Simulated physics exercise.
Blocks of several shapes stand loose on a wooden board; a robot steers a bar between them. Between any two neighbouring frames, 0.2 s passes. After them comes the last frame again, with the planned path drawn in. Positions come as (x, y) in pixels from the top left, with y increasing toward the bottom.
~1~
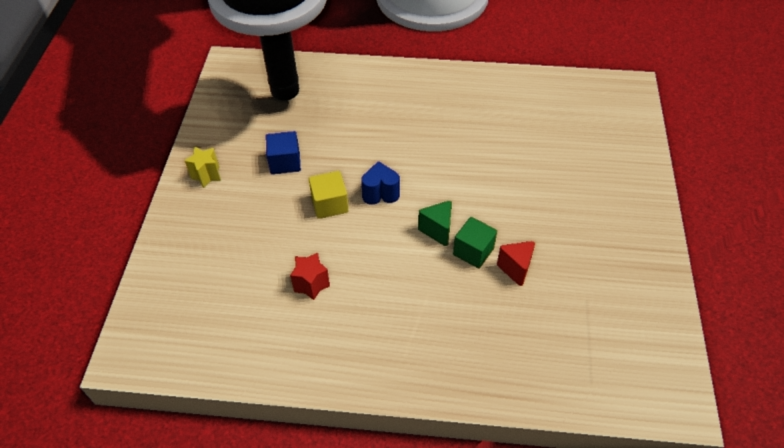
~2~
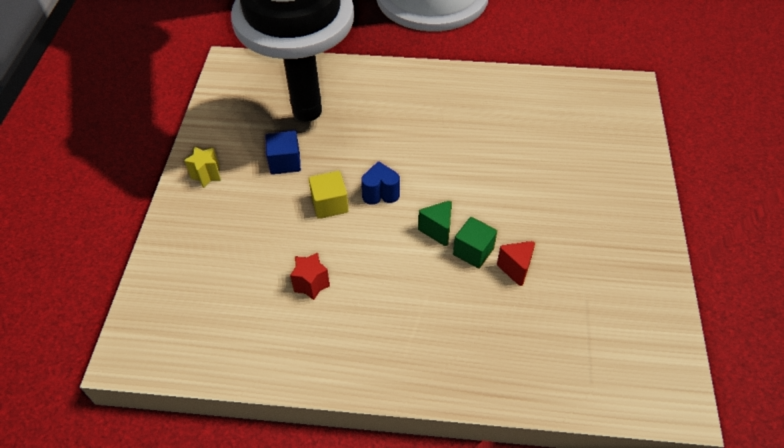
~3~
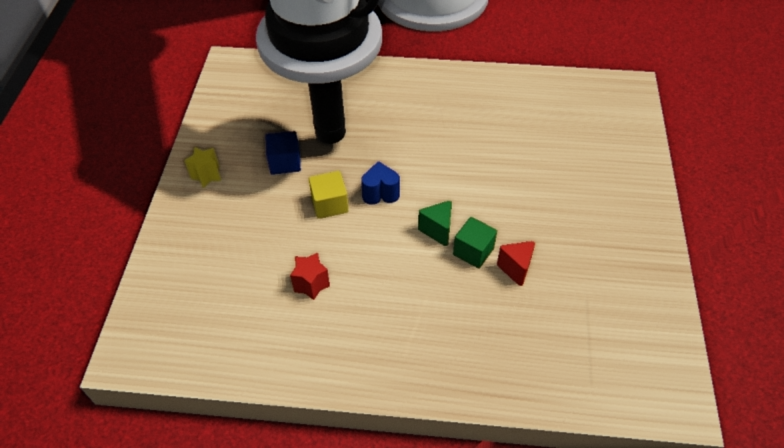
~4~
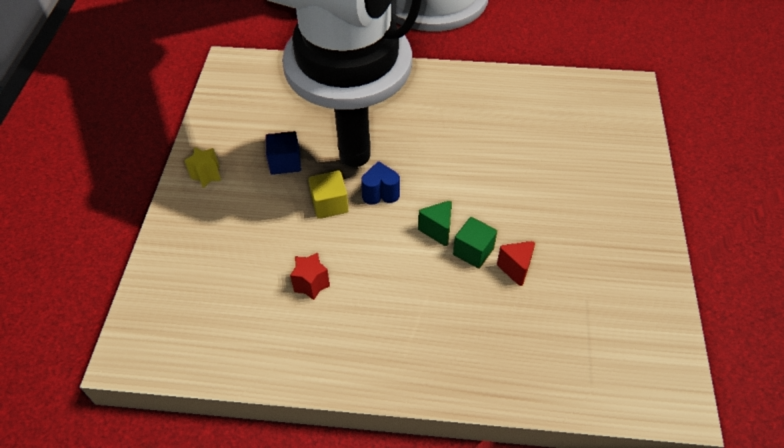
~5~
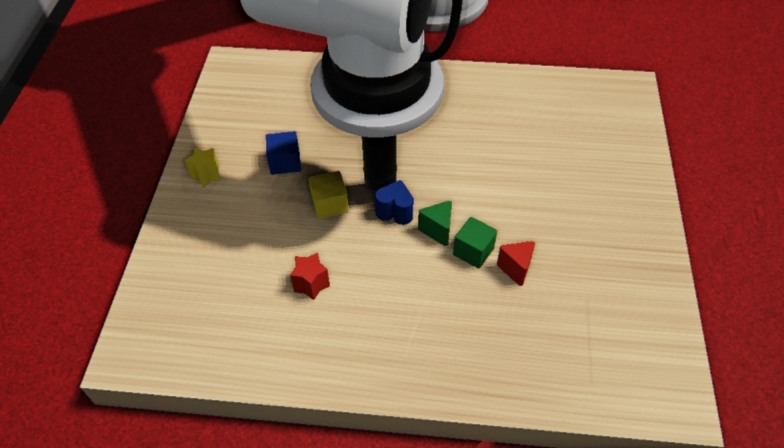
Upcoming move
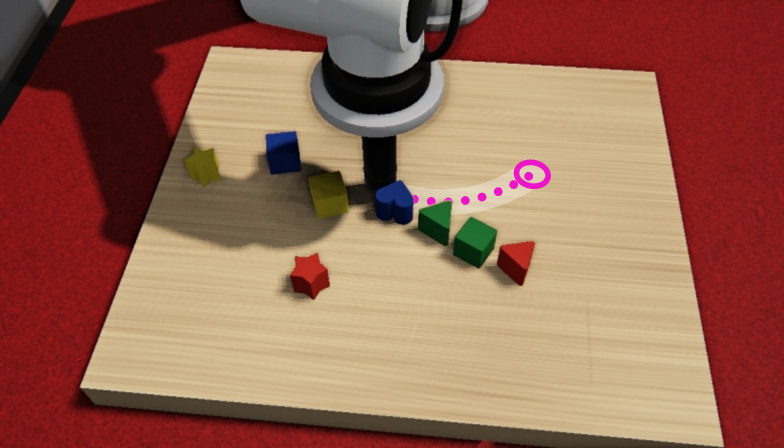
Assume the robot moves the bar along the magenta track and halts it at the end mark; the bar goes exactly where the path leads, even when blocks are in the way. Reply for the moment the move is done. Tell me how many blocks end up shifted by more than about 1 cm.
Put simply, one block is moved more than 1 cm.
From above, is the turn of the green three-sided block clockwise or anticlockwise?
Answer: Anticlockwise.
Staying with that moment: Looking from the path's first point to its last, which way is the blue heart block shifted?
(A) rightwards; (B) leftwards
(A)
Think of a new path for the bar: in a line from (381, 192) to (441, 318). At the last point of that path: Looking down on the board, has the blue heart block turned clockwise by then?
No, that is not what happens.
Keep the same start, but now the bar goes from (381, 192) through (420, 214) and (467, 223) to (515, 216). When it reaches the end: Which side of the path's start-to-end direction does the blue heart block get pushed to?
It is pushed towards the right-hand side.
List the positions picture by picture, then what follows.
In the first picture, lower end of the bar at (285, 92), tops of blocks, yellow four-sided block at (328, 185), blue heart block at (380, 175), green three-sided block at (439, 213).
In the second picture, bar at (307, 112), blocks as before.
In the third picture, bar at (331, 134), blocks as before.
In the fourth picture, bar at (355, 157), blocks as before.
In the fifth picture, bar at (381, 181), yellow four-sided block at (328, 185), blue heart block at (395, 194), green three-sided block at (439, 213).
The drawn path runs from (381, 192) by way of (434, 202) and (488, 195) to (532, 174).
On the path given first. One third of the way, bar at (436, 191); blue heart block at (409, 205), turned 40° clockwise; green three-sided block at (441, 215), turned 20° anticlockwise.
Two thirds of the way, bar at (490, 184); blue heart block at (409, 205), turned 40° clockwise; green three-sided block at (441, 215), turned 20° anticlockwise.
At the end, bar at (535, 163); yellow four-sided block not moved; blue heart block at (409, 205), turned 40° clockwise; green three-sided block at (441, 215), turned 20° anticlockwise.
